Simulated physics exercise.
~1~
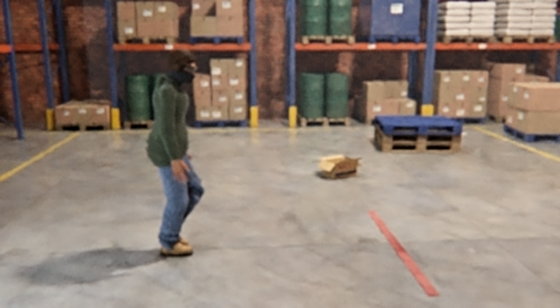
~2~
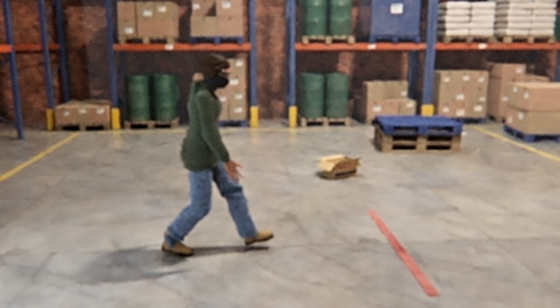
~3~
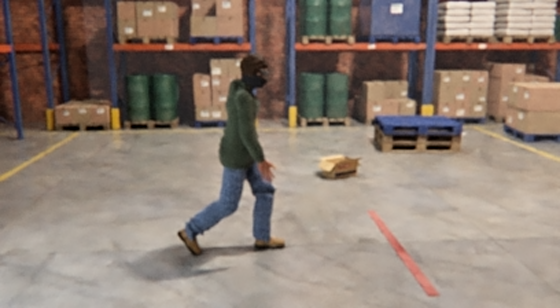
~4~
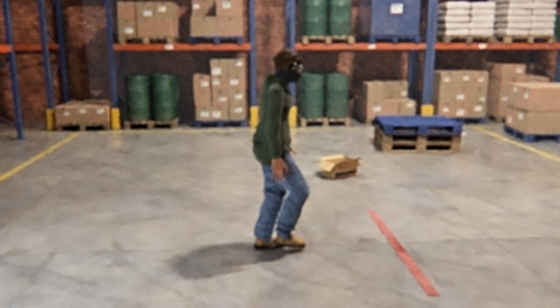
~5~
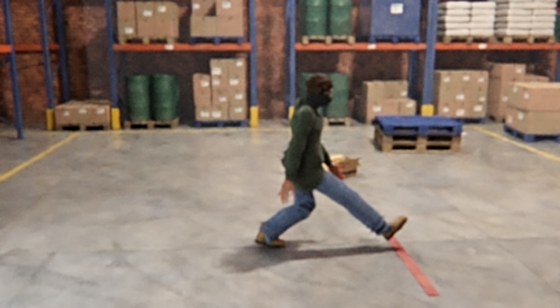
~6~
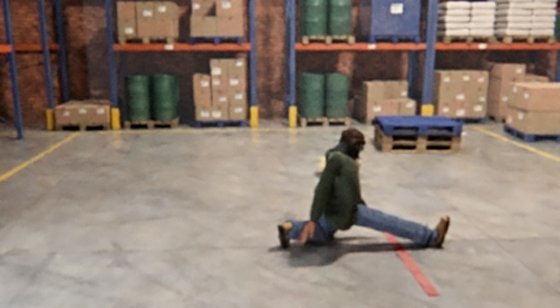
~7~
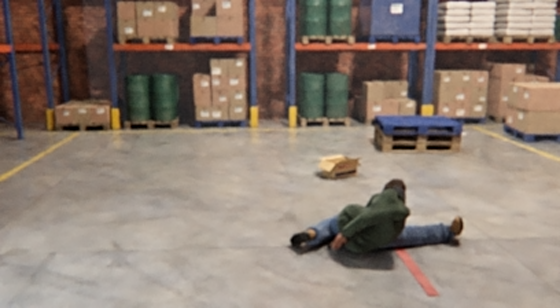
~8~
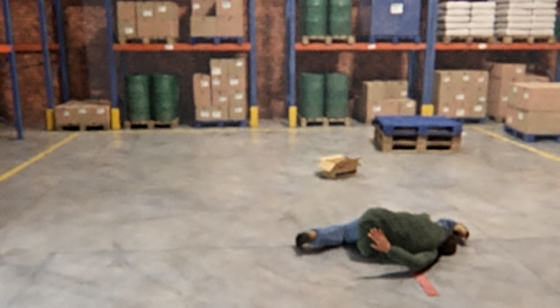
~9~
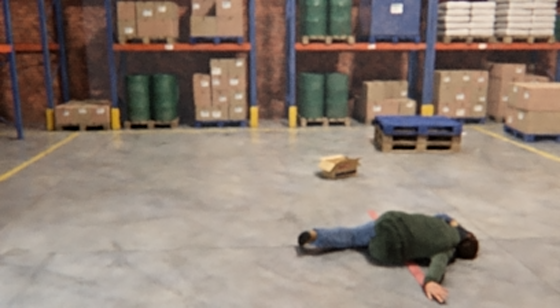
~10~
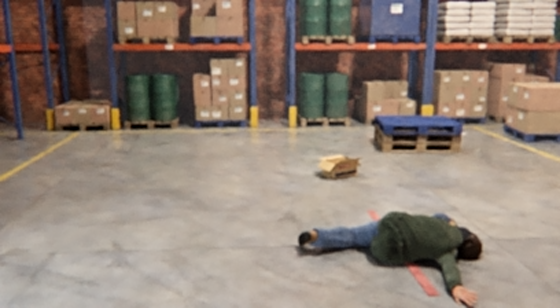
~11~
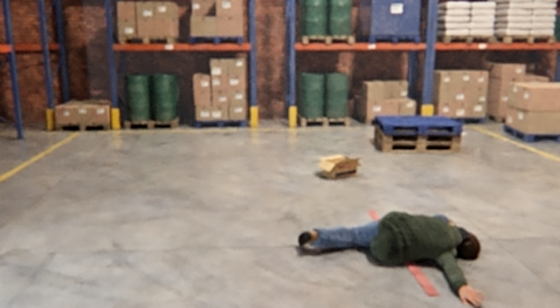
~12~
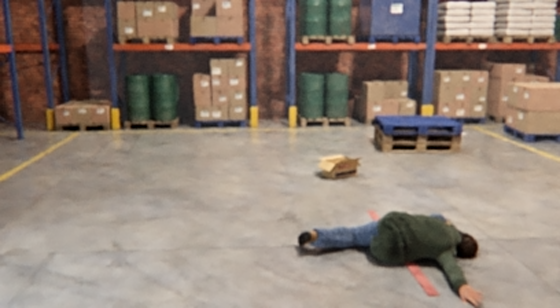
A person in a dark green top and blue jeans walks to the right across a concrete warehouse floor, with shelves of boxes and green barrels behind. Nearing a red strip on the floor, the person swings one leg far forward, and the feet slide apart until the hips sink low to the ground. The body then tips over to the right and drops onto the floor, an arm reaching out. The person ends lying still across the strip, head and chest past it, hips short of it, and legs stretched to the left.
